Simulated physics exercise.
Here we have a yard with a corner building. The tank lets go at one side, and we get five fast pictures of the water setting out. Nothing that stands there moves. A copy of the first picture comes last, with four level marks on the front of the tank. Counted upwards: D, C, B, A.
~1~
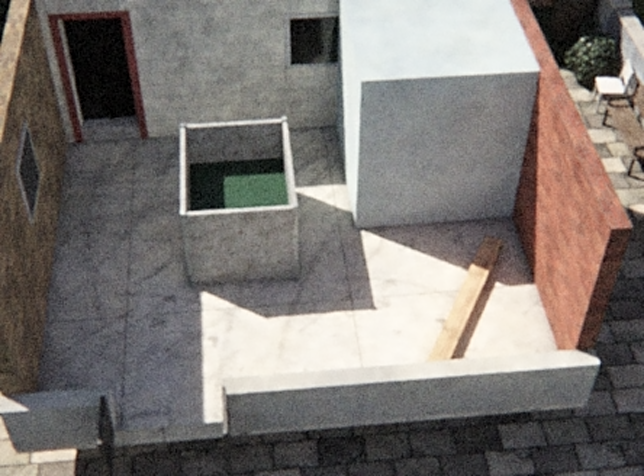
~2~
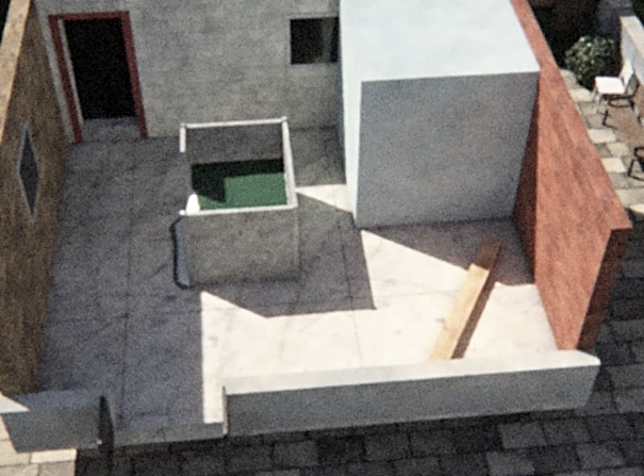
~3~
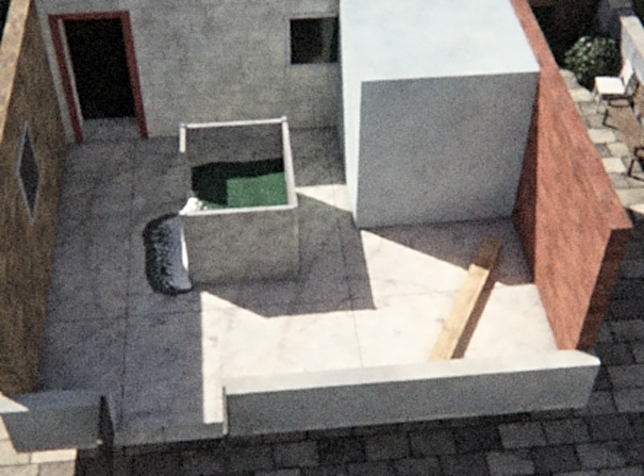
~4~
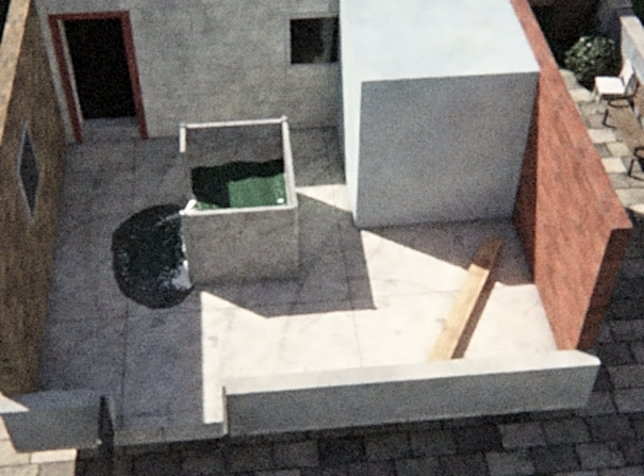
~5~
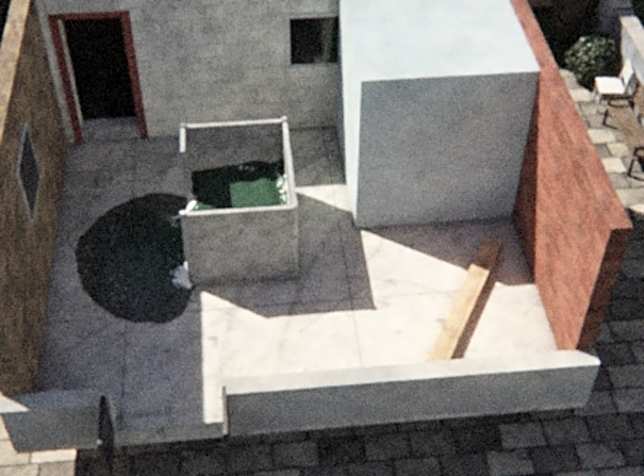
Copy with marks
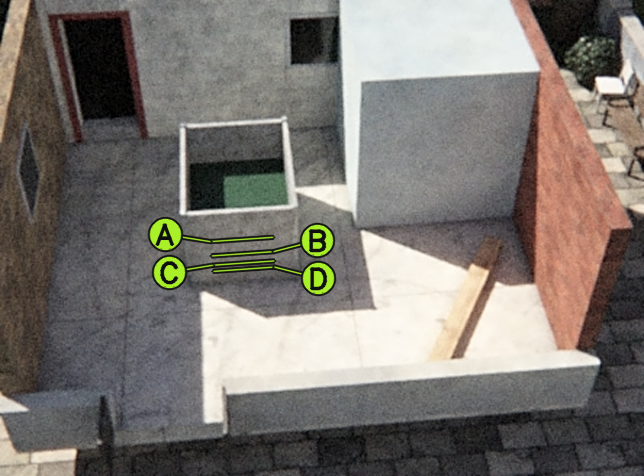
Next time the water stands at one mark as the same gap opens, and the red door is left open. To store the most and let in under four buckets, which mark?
It is A.
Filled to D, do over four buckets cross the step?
No.
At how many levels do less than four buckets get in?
All of them.
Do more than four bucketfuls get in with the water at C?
No, that is safe.
On the marked copy, A at (241, 239); B at (242, 253); C at (243, 263); D at (244, 269); from the bottom up D, C, B, A.
With A, a bucket or two gets in.
With B, nothing gets over.
With C, nothing gets over.
With D, nothing gets over.
